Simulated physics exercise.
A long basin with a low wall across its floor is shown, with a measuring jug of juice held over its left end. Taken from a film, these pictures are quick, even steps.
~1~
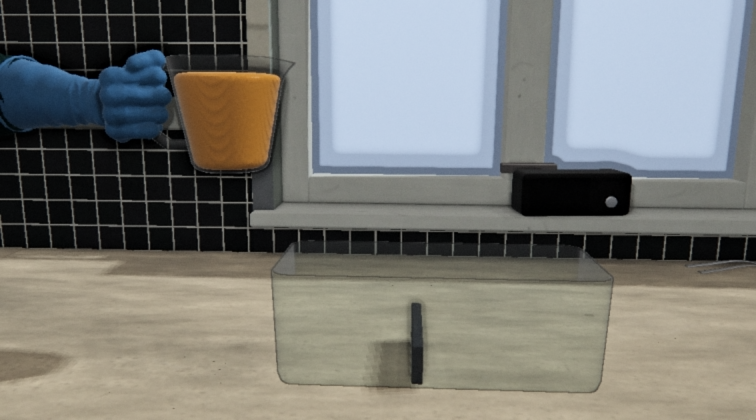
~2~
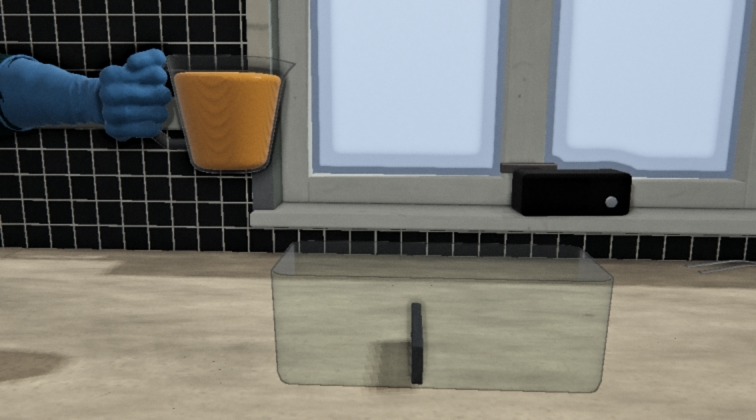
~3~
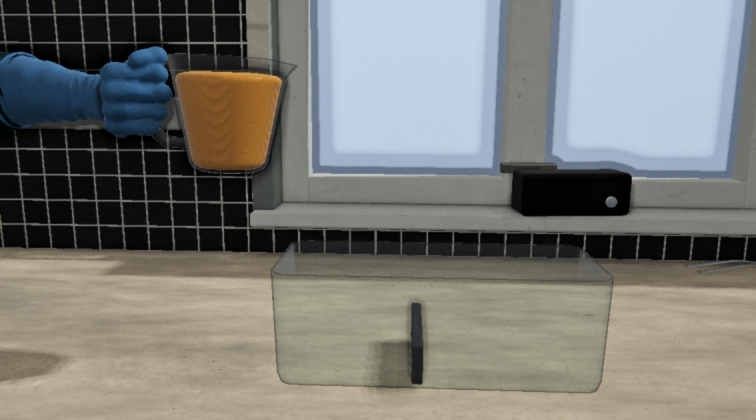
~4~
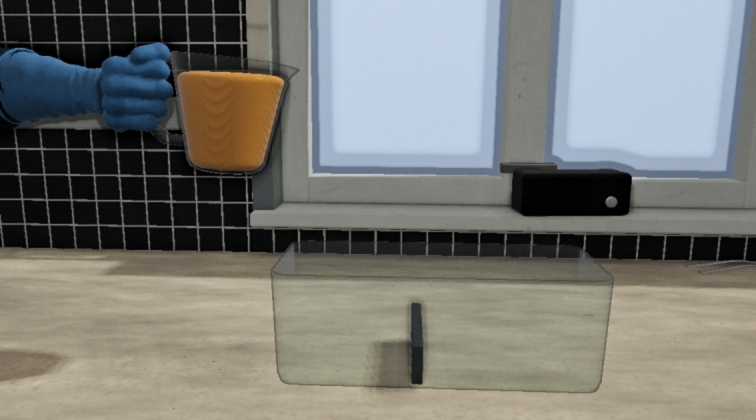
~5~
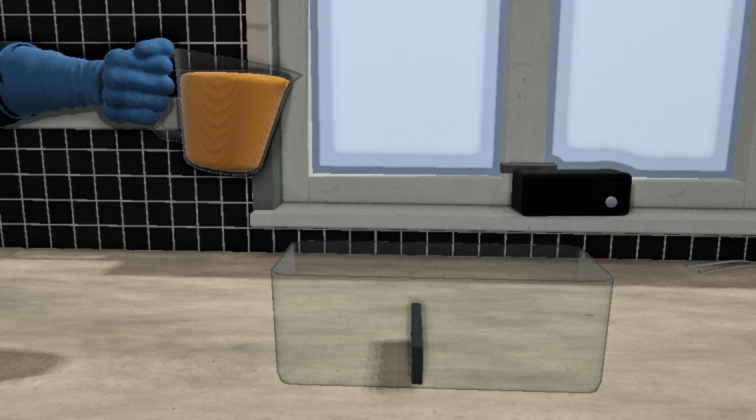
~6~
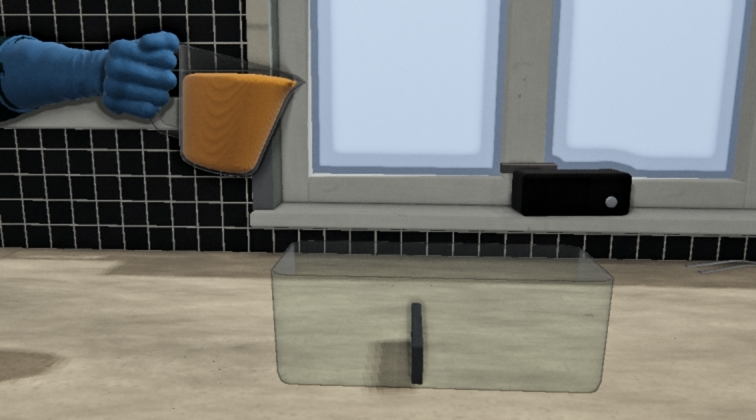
A blue-gloved hand at the upper left slowly tilts a clear measuring jug of orange juice to the right, its spout dipping a little as the juice shifts toward it. Below, a long, empty transparent basin with a low dark wall across its floor sits on a pale countertop, seen from the front. Behind are black tiles, a grey-framed window and a black box on the sill, while the camera stays still.
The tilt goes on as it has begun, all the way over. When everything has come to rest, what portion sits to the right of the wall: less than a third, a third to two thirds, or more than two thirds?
I expect the share right of the wall to be below a third.
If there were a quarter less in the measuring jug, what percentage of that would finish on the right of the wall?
Best guess: Around 5 %.
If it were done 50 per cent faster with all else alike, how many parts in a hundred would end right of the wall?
I'd estimate some 10 percent.
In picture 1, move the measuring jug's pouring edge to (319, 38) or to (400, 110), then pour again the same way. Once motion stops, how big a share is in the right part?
Result, first then second: About 15 % and about 85 %.
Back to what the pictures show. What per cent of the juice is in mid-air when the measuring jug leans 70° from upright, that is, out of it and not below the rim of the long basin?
Near 25 %.
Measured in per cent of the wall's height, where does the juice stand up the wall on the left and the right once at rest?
Left part: 80 per cent, right part: 0 per cent.
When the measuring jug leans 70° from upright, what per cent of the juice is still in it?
Roughly 65 %.
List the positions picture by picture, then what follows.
In the first picture, tilt 0°; pouring edge (295, 61); surface from (179, 76) to (281, 76); the long basin's rim runs from (283, 258) to (596, 264); the wall's top is at (417, 324).
In the second picture, tilt 1°; pouring edge (296, 62); surface from (180, 76) to (282, 77).
In the third picture, tilt 2°; pouring edge (297, 64); surface from (181, 75) to (283, 78).
In the fourth picture, tilt 5°; pouring edge (300, 68); surface from (183, 75) to (285, 79).
In the fifth picture, tilt 9°; pouring edge (303, 74); surface from (185, 77) to (290, 80).
In the sixth picture, tilt 15°; pouring edge (306, 81); surface from (188, 78) to (297, 81).
A moment on, the measuring jug is tipped part way and 65 per cent is still to pour, 12 is left of the wall and 0 right of it.
Next, the measuring jug is tipped right over and 10 per cent is still to pour, 74 is left of the wall and 2 right of it.
Then the measuring jug is tipped right over and 0 per cent is still to pour, 92 is left of the wall and 6 right of it.
Later the measuring jug is tipped right over and 0 per cent is still to pour, 92 is left of the wall and 6 right of it.
In the end 92 per cent lies left of the wall, 6 right of it and 2 outside.
